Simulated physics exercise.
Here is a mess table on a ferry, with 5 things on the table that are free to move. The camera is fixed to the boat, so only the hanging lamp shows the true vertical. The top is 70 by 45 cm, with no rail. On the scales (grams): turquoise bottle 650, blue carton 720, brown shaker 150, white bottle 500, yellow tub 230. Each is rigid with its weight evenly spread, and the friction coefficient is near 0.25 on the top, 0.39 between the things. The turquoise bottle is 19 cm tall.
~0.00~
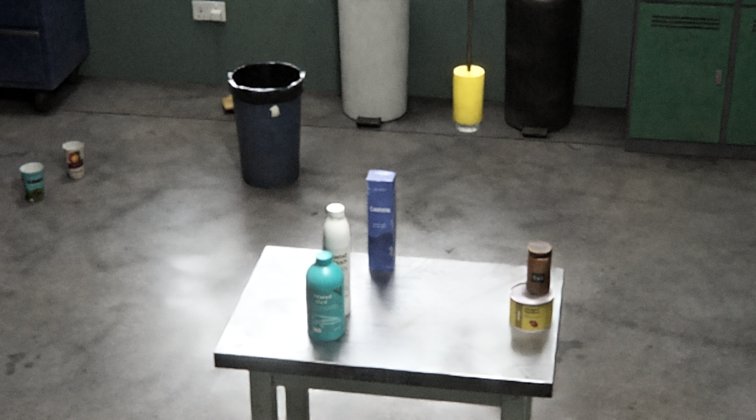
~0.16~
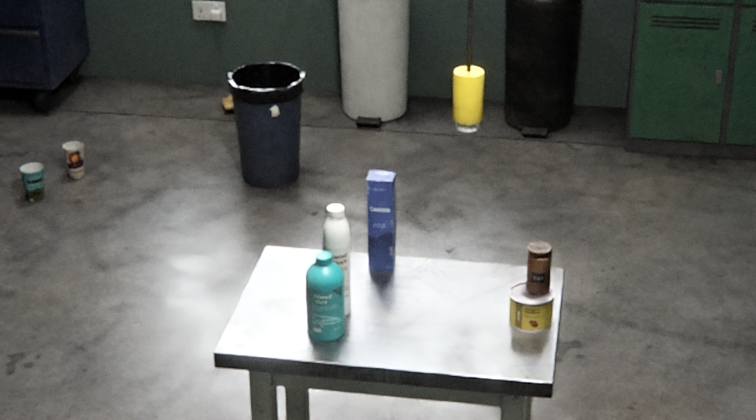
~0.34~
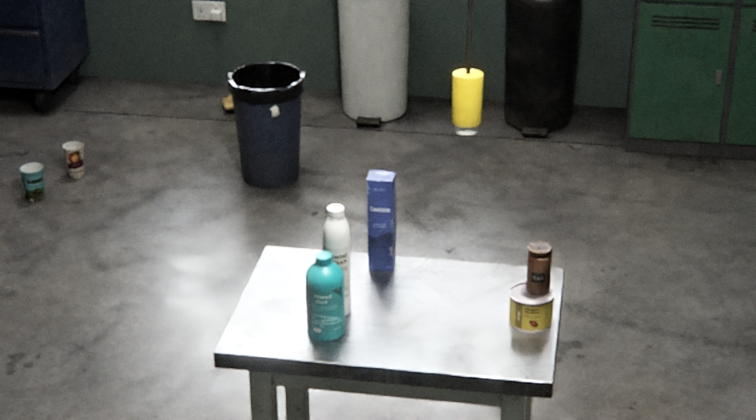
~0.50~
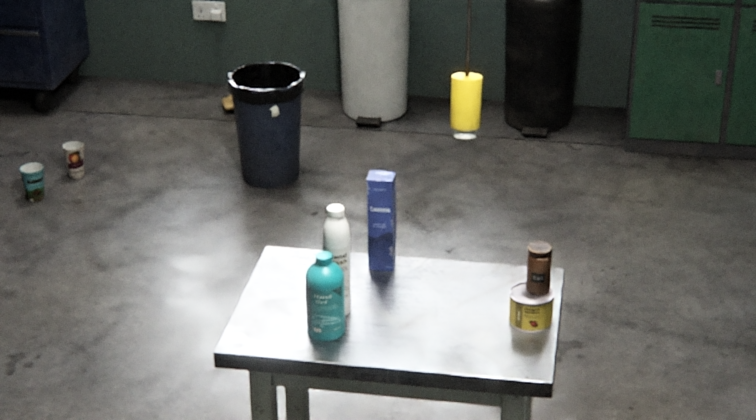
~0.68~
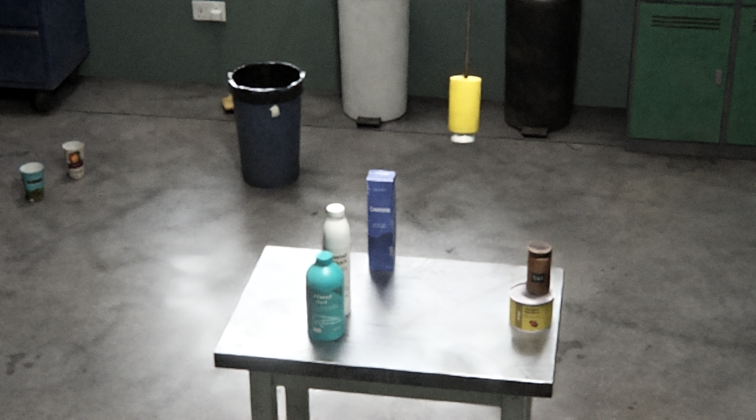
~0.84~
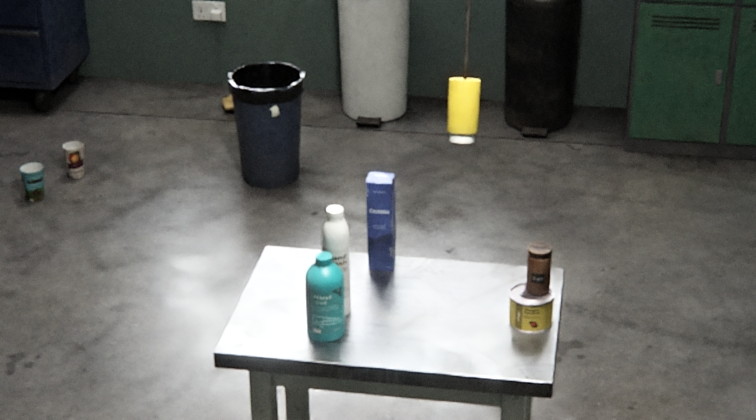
The hanging yellow lamp drifted slowly down and slightly left against the back wall, while the bottles, the blue carton, the brown shaker and the yellow tub on the table showed no clear movement.
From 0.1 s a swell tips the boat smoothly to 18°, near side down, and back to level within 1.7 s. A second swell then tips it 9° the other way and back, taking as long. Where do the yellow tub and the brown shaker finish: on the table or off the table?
The yellow tub is still on the table, the brown shaker is still on the table.
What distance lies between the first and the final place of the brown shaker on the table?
Some 10 cm.
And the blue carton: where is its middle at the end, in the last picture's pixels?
Around (373, 338).
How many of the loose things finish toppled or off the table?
In all, 3.
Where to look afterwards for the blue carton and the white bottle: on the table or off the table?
The blue carton is still on the table; the white bottle ends off the table.
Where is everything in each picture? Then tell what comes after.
The first frame shows boat level; yellow tub (531, 307); brown shaker (539, 268).
The second frame shows boat level; white bottle (337, 260); turquoise bottle (325, 294).
The third frame shows floor tilted 3°, near side down; blue carton (382, 221); white bottle (337, 260).
The fourth frame shows floor tilted 8°, near side down; turquoise bottle (325, 294); blue carton (382, 221).
The fifth frame shows floor tilted 14°, near side down; white bottle (337, 260); turquoise bottle (325, 294).
The sixth frame shows floor tilted 17°, near side down; yellow tub (531, 307); brown shaker (539, 269).
By 1.14 s, floor tilted 16°, near side down; brown shaker 4 cm from its spot near (538, 278); yellow tub 4 cm from its spot near (530, 317); blue carton rocked 65° off its seat.
By 1.44 s, floor tilted 7°, near side down; turquoise bottle now off the table; brown shaker 10 cm from its spot near (536, 291); yellow tub 10 cm from its spot near (528, 331).
By 1.74 s, boat level; white bottle now off the table; brown shaker 10 cm from its spot near (536, 292); yellow tub 10 cm from its spot near (528, 331).
By 2.04 s, floor tilted 2°, far side down; brown shaker 10 cm from its spot near (536, 292); yellow tub 10 cm from its spot near (528, 331); blue carton on its side.
When it is over (4.0 s), off the table, turquoise bottle and white bottle; lying over on the table, blue carton; not toppled but over 5 cm from the start, brown shaker and yellow tub. In the last view, yellow tub near (528, 331), brown shaker near (536, 292).
